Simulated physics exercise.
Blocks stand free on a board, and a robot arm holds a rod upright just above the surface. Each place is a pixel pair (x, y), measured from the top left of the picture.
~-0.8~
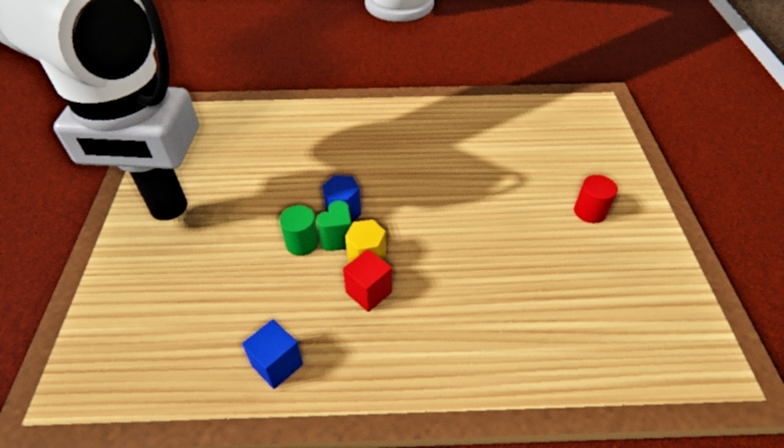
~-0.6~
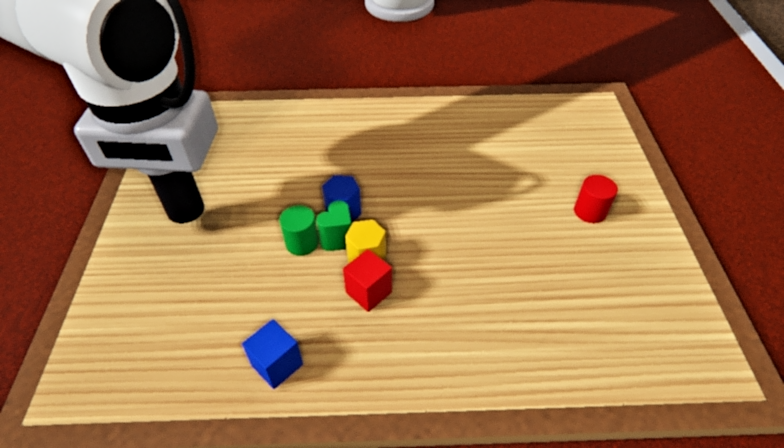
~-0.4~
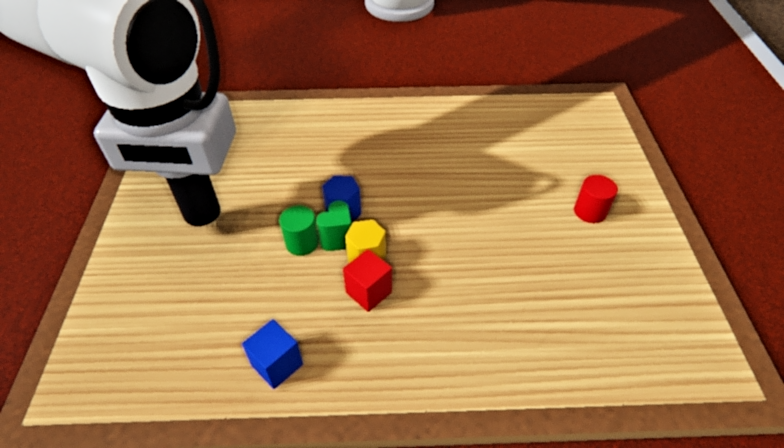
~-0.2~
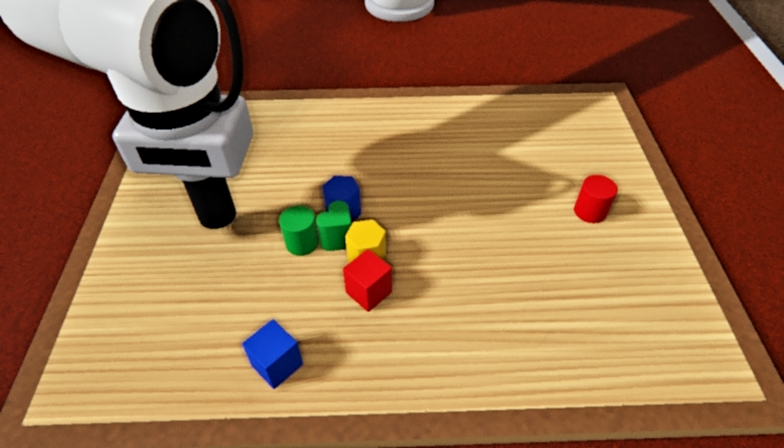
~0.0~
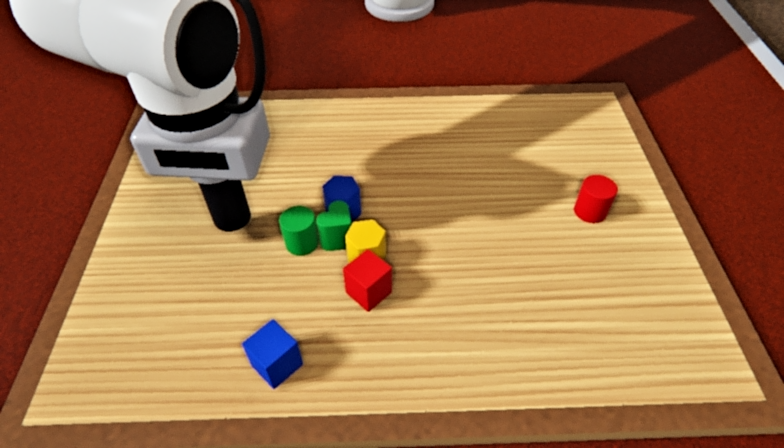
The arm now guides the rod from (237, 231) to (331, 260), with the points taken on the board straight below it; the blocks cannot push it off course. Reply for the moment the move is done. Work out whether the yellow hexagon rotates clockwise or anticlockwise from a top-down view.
From overhead, clockwise.
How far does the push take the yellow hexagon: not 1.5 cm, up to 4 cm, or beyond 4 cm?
Travel: 1.5-4 cm.
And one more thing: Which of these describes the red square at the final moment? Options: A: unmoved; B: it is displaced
A
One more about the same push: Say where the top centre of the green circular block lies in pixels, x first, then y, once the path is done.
The middle of its top is at (366, 232).
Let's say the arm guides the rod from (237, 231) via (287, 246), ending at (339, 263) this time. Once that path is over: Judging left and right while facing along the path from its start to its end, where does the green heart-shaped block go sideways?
Moves left.
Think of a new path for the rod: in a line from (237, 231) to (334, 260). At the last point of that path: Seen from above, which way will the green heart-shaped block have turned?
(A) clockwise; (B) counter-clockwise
B
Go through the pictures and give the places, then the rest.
In the first picture, rod tip (169, 208); block tops, green circular block (297, 218); green heart-shaped block (335, 214); yellow hexagon (366, 234); red square (367, 268).
In the second picture, rod (186, 210); blocks unchanged.
In the third picture, rod (202, 213); blocks unchanged.
In the fourth picture, rod (218, 216); blocks unchanged.
In the fifth picture, rod (233, 218); green circular block (297, 218); green heart-shaped block (335, 214); yellow hexagon (366, 234); red square (367, 268).
On the path given first. One third of the way, rod (264, 227); nothing pushed yet.
Two thirds of the way, rod (296, 237); green circular block (331, 228); green heart-shaped block (356, 213), turned 70° anticlockwise; yellow hexagon (378, 236), turned 35° clockwise.
At the end, rod (329, 248); green circular block (366, 232); green heart-shaped block (371, 210), turned 115° anticlockwise; yellow hexagon (402, 237), turned 60° clockwise; red square in place.
